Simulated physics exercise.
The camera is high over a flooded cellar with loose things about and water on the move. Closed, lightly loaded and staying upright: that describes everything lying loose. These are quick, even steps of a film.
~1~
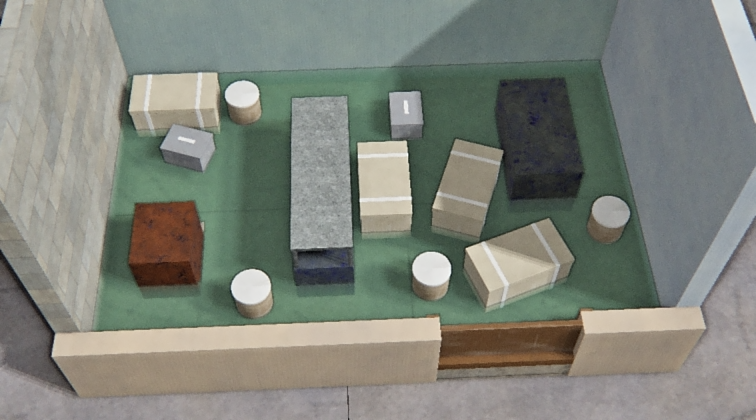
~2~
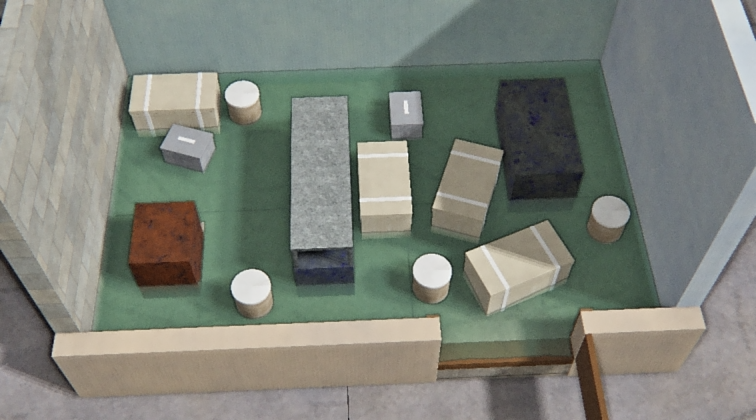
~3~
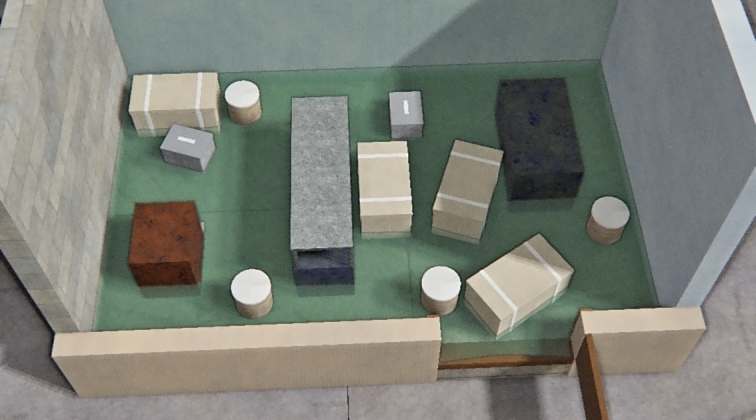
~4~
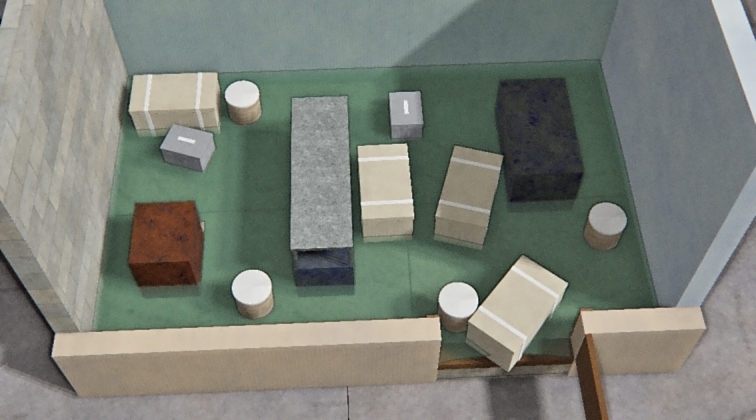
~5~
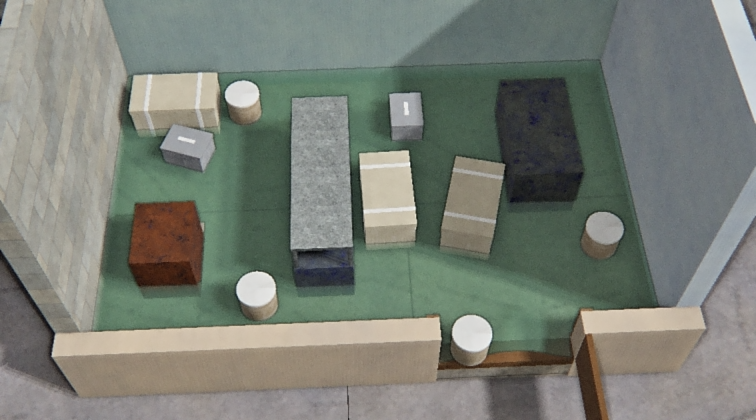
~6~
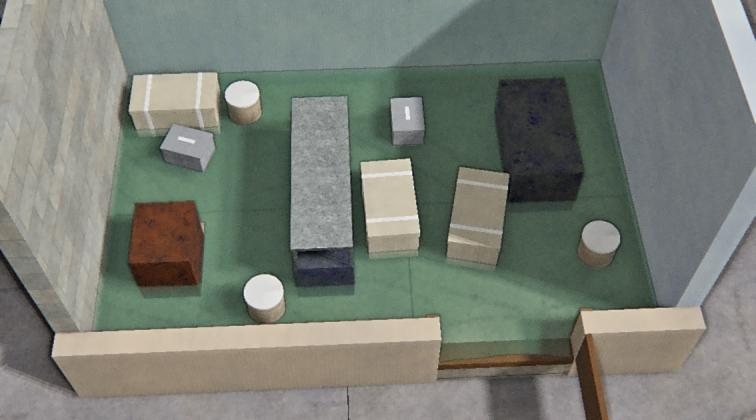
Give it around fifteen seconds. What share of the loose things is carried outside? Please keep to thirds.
Keeping to thirds, two thirds or more.
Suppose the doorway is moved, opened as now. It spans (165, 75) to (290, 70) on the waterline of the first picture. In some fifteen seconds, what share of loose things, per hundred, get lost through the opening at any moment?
Share out: Near 60 %.
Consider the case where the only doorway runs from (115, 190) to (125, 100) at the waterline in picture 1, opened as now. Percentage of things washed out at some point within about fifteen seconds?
Roughly 50 %.
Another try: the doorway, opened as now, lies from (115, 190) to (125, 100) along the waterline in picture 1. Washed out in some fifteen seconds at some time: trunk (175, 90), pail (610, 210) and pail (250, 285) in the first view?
In sequence - departs, stays put, departs.
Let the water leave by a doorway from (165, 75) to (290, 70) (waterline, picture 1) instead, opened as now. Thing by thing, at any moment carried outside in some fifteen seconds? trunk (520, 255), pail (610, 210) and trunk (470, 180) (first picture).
As listed: Still in, stays, kept in.
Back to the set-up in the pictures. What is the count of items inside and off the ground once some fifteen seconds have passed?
Exactly 2.
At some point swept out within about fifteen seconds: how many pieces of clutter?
The total here is 7.
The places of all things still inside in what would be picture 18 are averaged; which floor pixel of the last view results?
Mean floor position: Approx. (362, 213) px, last view.
A moment on, 2 of 10 are out; 8 afloat.
Next, 4 of 10 are out; 5 afloat.
Later, 7 of 10 are out; 3 afloat.
In the end, 7 of 10 are out; 2 afloat.
